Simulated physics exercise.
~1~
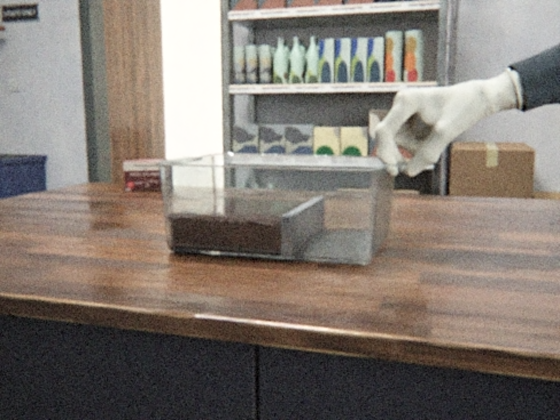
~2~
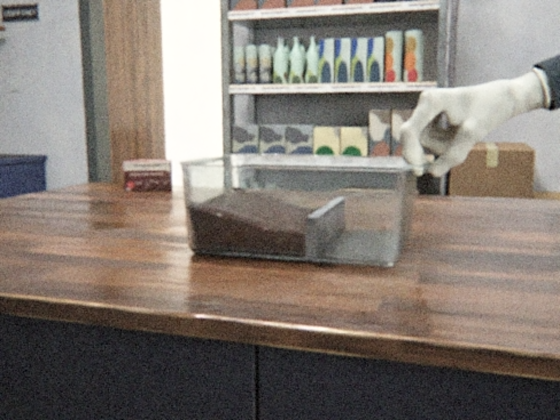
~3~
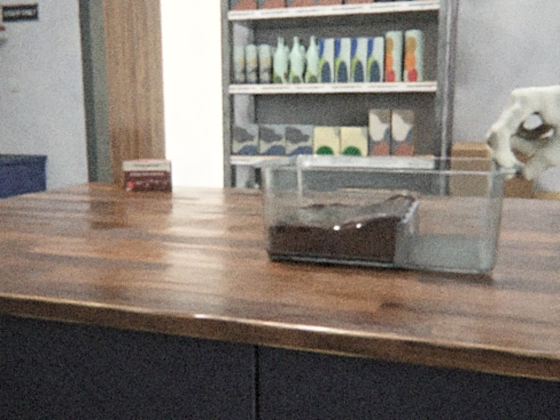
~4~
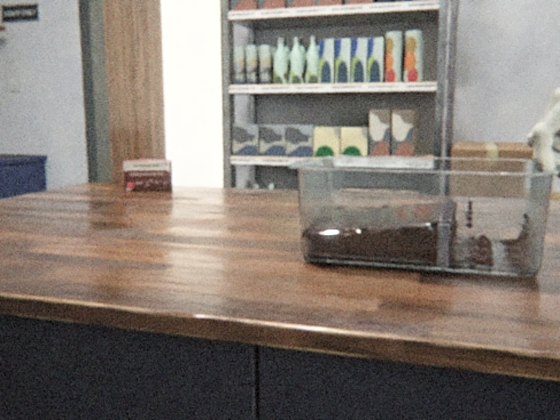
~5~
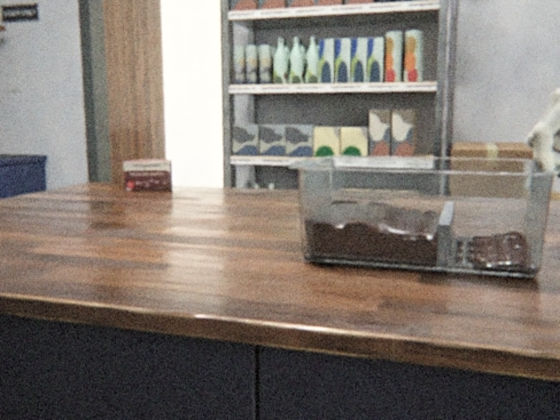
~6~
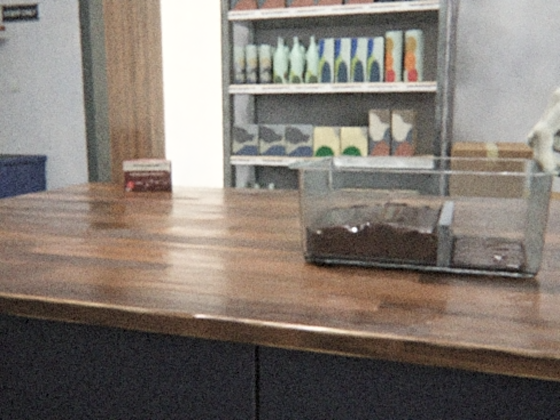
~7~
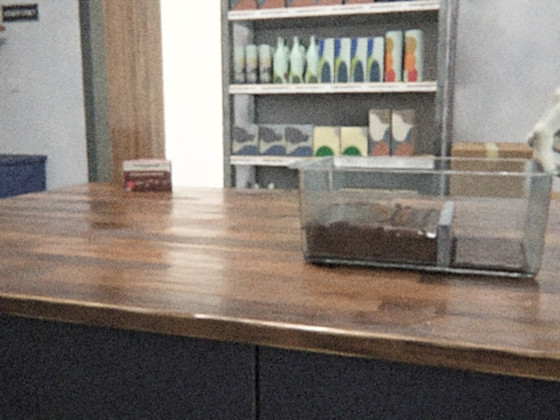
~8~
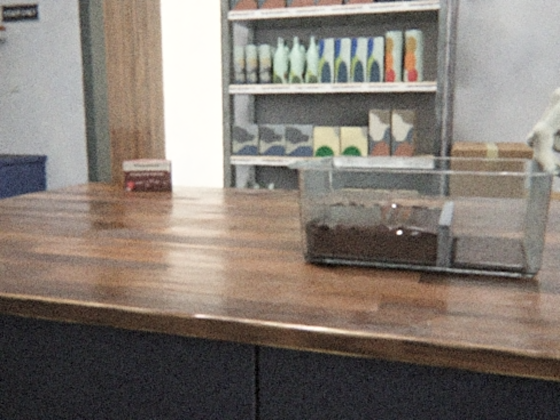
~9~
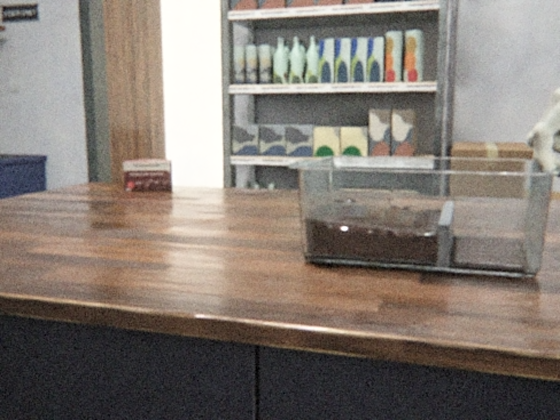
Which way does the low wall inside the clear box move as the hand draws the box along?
The low wall moves to the right along with the box.
